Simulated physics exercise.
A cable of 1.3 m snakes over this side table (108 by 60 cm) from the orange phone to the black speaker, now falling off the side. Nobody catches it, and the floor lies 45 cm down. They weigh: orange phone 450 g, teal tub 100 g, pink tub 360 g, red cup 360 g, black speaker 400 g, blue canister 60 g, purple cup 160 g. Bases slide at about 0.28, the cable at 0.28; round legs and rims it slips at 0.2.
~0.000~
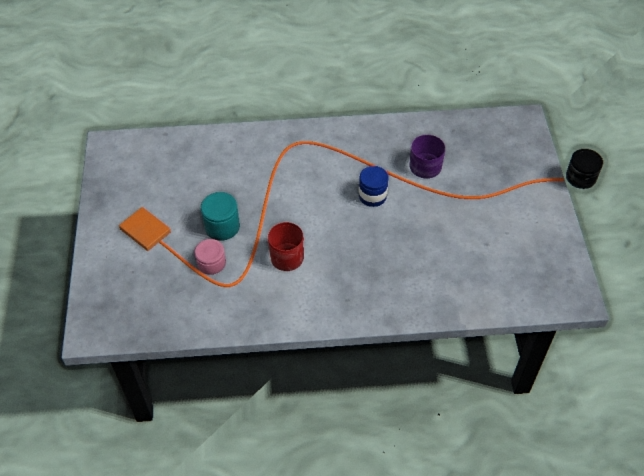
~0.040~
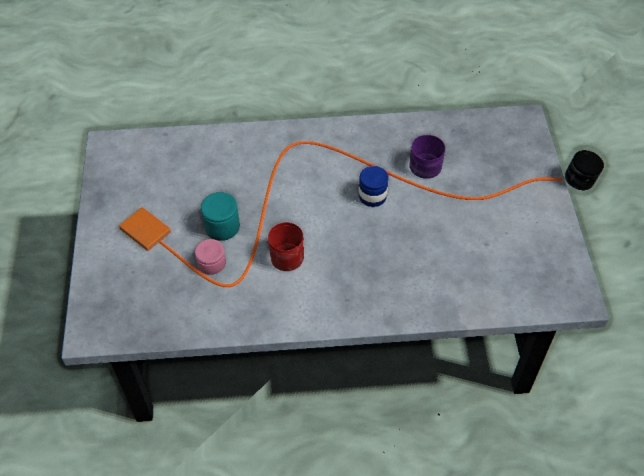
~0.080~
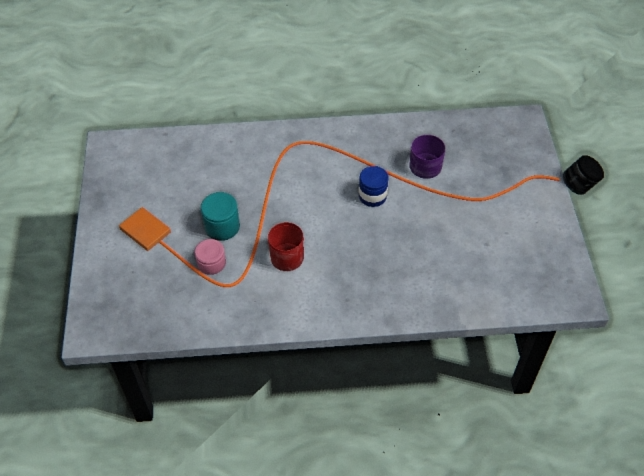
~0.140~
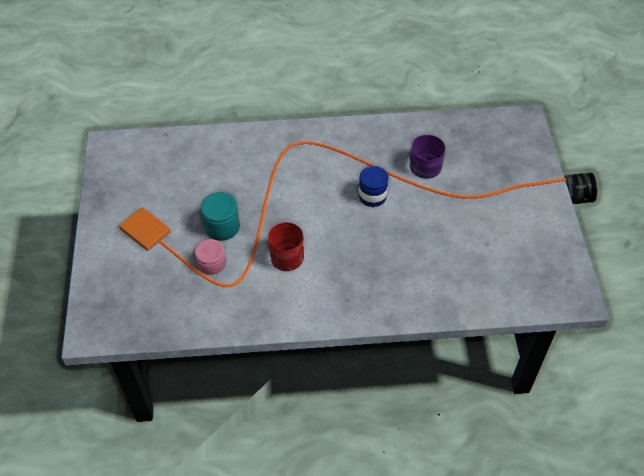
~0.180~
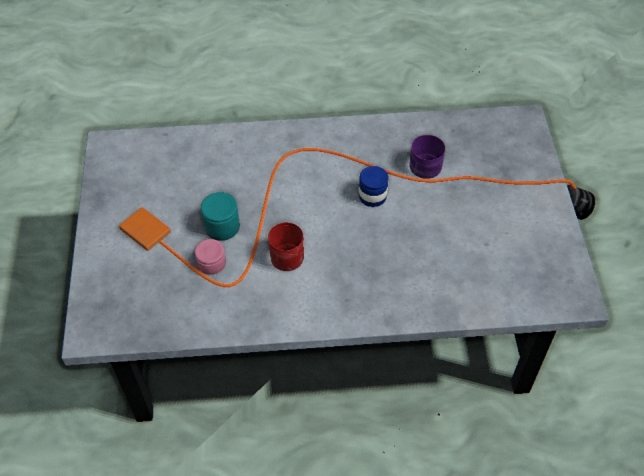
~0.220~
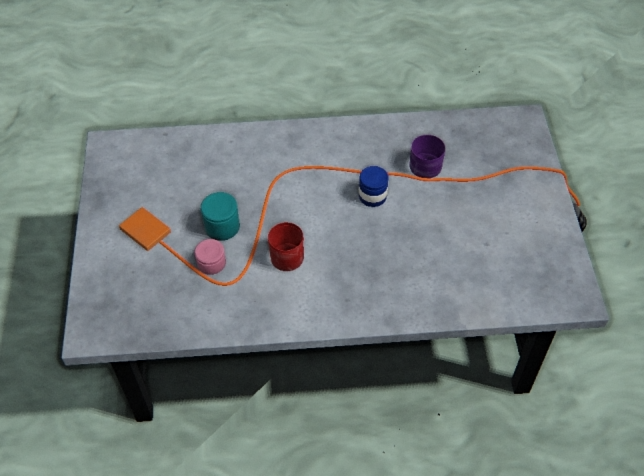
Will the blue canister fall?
Verdict: The blue canister goes over the edge.
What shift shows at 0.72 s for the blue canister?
About: Blue canister off the top.
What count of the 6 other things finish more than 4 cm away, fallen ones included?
That makes 3.
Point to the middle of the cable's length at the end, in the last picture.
Around (465, 229).
After 0.5 s, the cable's tail end at (173, 248); blue canister on its side, 25 cm off its start, pink tub 7 cm off its start, teal tub 4 cm off its start.
After 0.7 s, the cable's tail end at (173, 248); blue canister over the edge, pink tub 8 cm off its start, teal tub 6 cm off its start.
After 1.0 s, the cable's tail end at (173, 248); blue canister over the edge, pink tub 8 cm off its start at (218, 218), teal tub 6 cm off its start at (222, 183).
After 1.2 s, the cable's tail end at (173, 248); blue canister over the edge, pink tub 8 cm off its start, teal tub 6 cm off its start.
After 2.4 s, the cable's tail end at (173, 248); blue canister over the edge, pink tub 8 cm off its start at (218, 218), teal tub 6 cm off its start at (222, 183), orange phone 3 cm off its start at (156, 234).
